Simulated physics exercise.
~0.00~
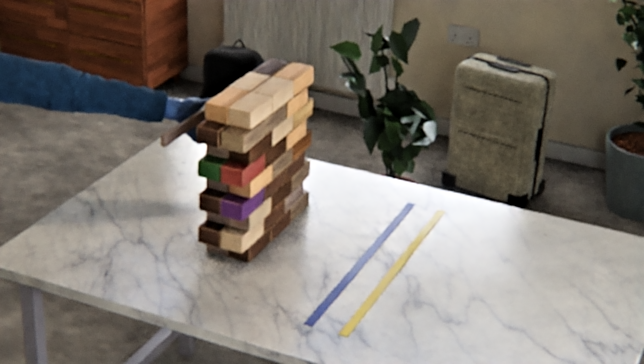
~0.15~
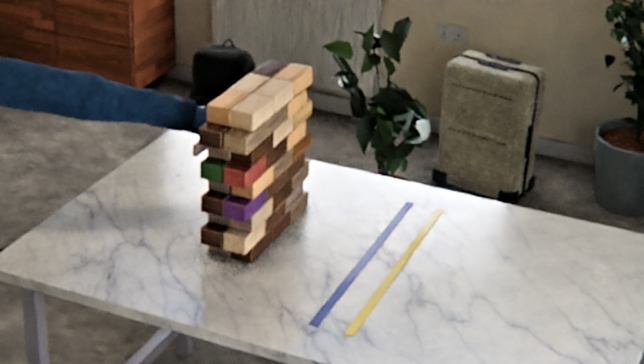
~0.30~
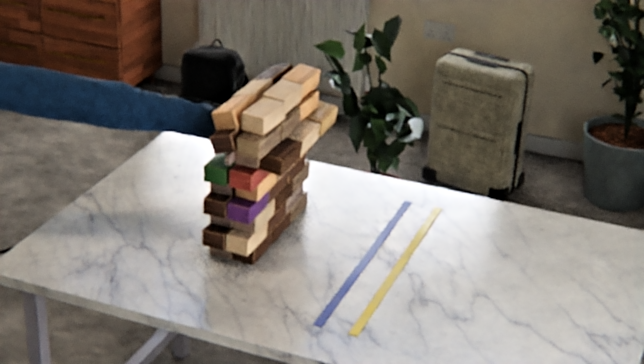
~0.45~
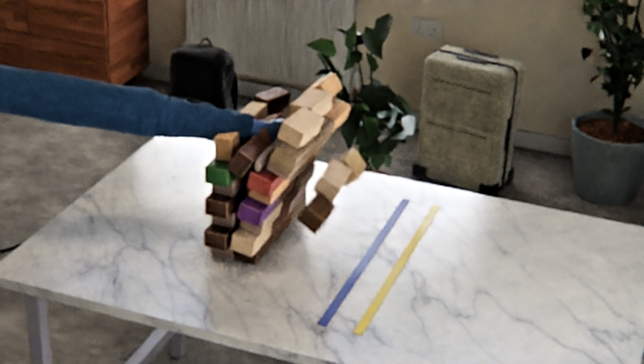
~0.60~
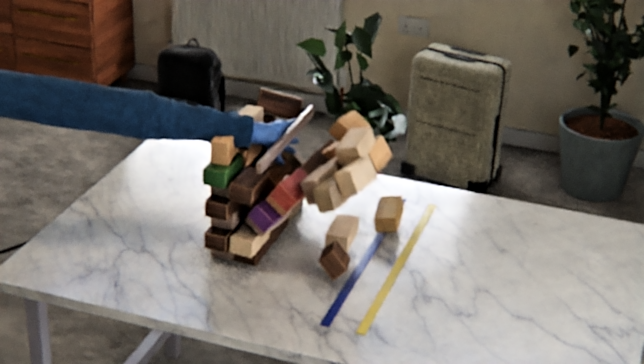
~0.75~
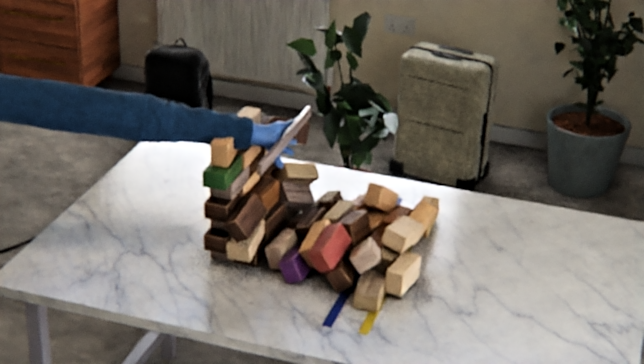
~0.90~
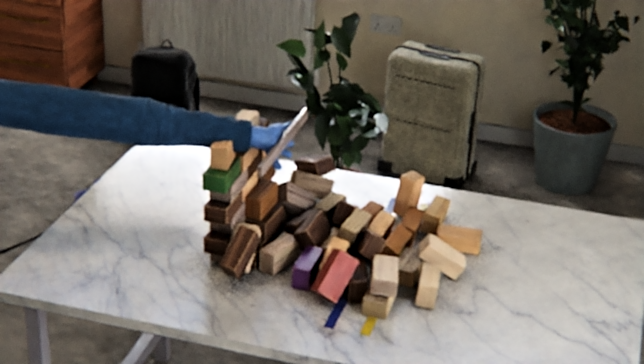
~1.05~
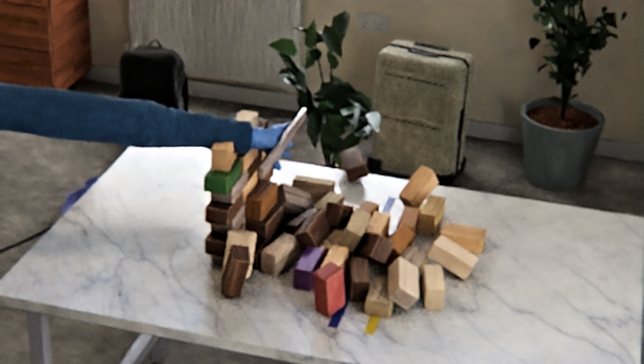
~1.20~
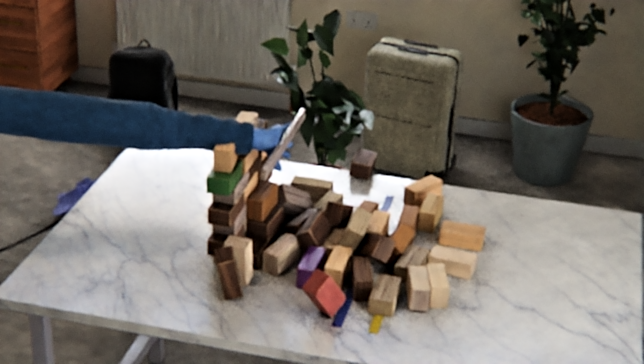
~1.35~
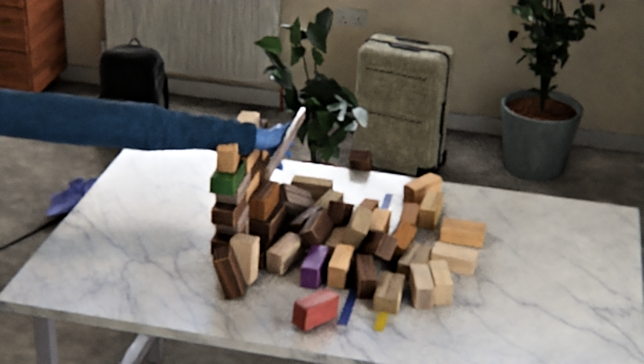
On a marble table, a gloved hand pushes a block tower into a scattered heap.
